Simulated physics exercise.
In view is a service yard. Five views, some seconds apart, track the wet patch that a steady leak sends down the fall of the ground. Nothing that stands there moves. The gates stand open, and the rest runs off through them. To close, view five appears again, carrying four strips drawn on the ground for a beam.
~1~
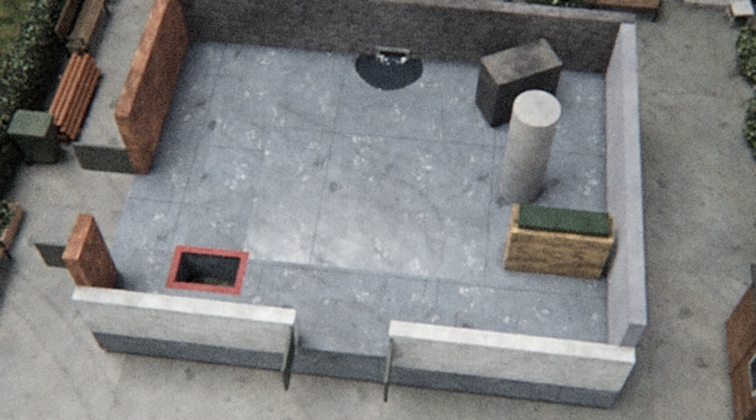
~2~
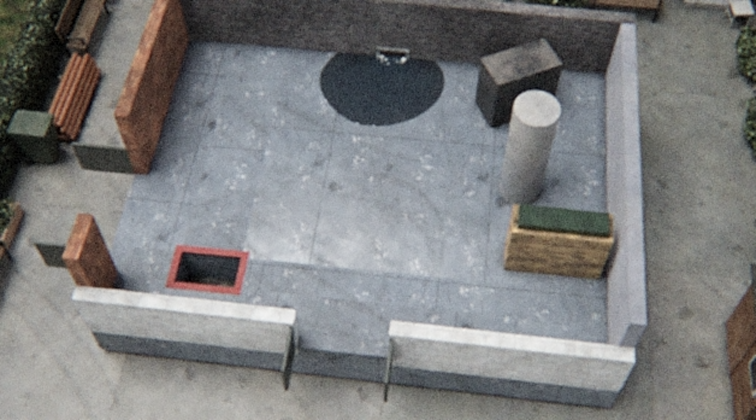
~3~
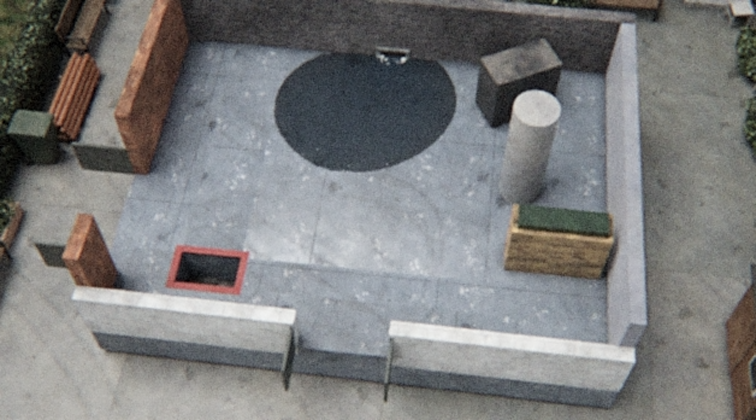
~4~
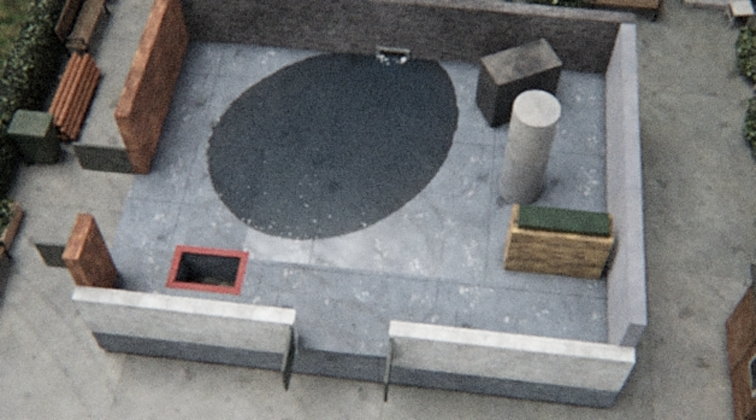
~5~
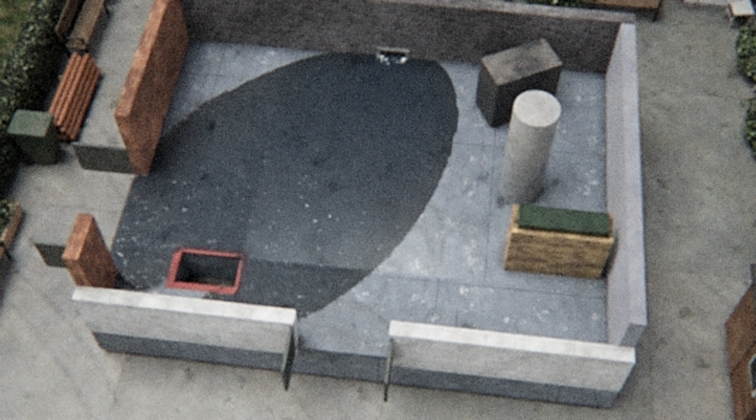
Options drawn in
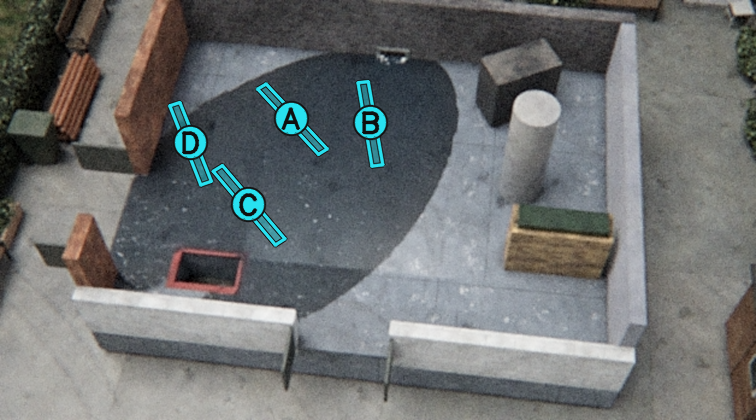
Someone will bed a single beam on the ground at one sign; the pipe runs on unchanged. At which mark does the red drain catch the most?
Use position D.
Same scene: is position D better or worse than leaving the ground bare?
Better.
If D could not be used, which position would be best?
Here it is position A.
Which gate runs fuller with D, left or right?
More leaves on the left.
In cyan, A from (261, 86) to (322, 151); B from (363, 82) to (377, 165); C from (217, 168) to (280, 241); D from (174, 104) to (206, 183).
With A, about 48 % of the stream goes into the red drain, about 52 % out by the gates.
With B, about 28 % of the stream goes into the red drain, about 72 % out by the gates.
With C, about 29 % of the stream goes into the red drain, about 71 % out by the gates.
With D, about 69 % of the stream goes into the red drain, about 31 % out by the gates.
